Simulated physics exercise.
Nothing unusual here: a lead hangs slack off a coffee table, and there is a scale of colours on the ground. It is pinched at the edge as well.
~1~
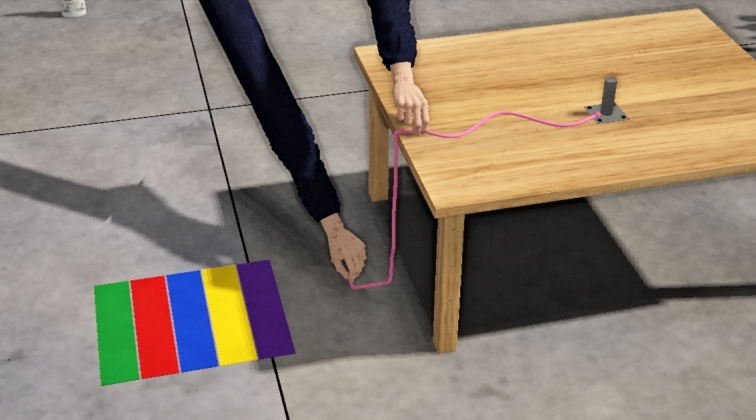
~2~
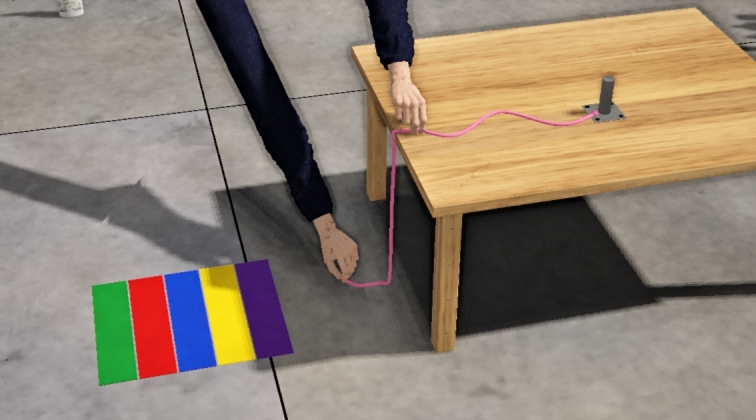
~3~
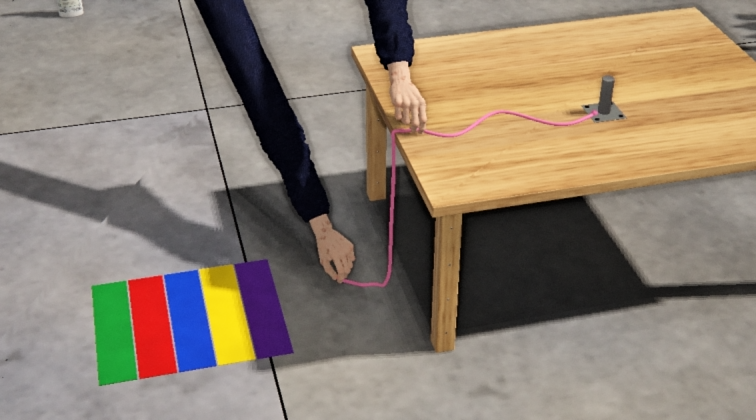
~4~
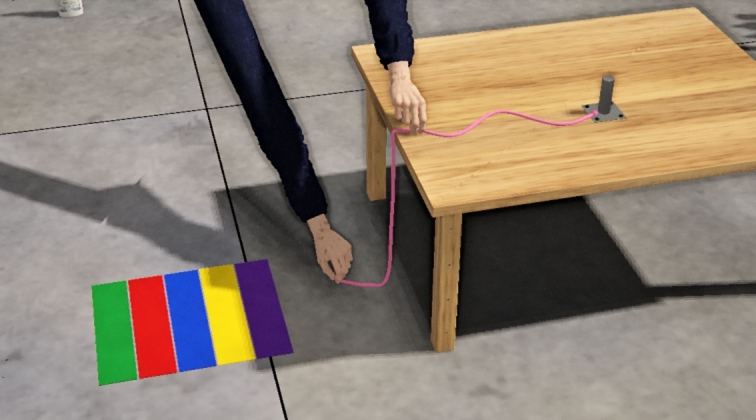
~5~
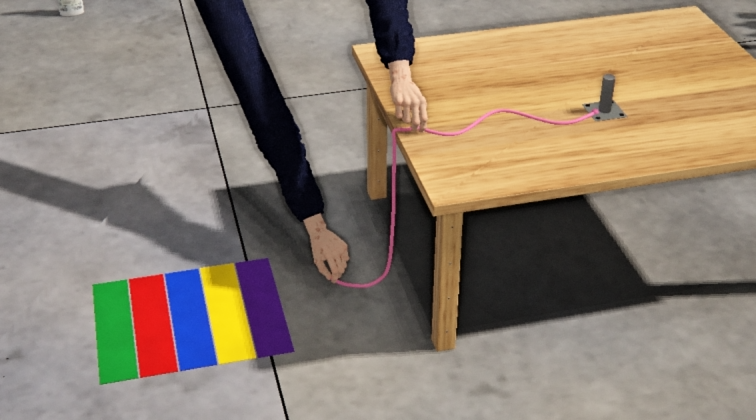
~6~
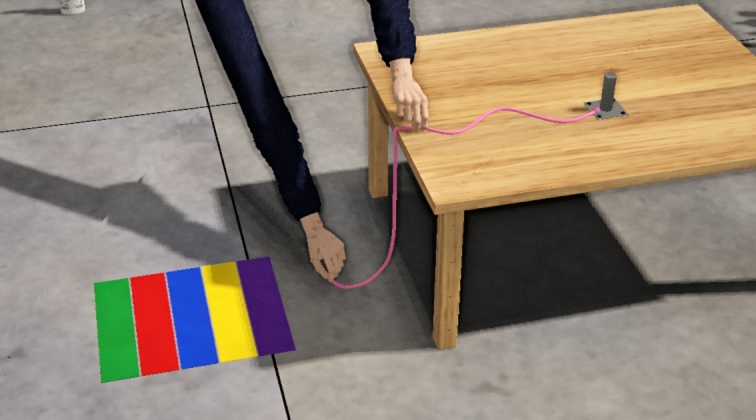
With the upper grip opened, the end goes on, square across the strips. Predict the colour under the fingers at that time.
The blue one.
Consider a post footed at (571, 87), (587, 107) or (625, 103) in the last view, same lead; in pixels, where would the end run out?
In order, near (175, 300), (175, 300) and (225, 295).
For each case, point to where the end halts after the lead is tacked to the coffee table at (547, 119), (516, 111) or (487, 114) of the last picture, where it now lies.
Per try (px, approx.): (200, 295); (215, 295); (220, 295).
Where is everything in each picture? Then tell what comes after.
End (349, 278); purple (273, 338); yellow (235, 344); blue (197, 350); red (158, 357); green (119, 363), in the first frame.
End (342, 278); lead through (569, 124) (499, 112) (448, 136) (394, 155) (392, 214) (390, 274), in the second frame.
End (338, 279), in the third frame.
End (336, 279); lead through (569, 124) (499, 112) (447, 136) (394, 154) (392, 214) (388, 275), in the fourth frame.
End (332, 279), in the fifth frame.
End (328, 278); lead through (571, 121) (501, 109) (449, 133) (396, 152) (395, 212) (381, 270), in the sixth frame.
Early on, end near (263, 288); over purple.
Midway, end near (221, 295); over yellow.
At the end of the slack, end near (195, 299); over blue. The blue one.
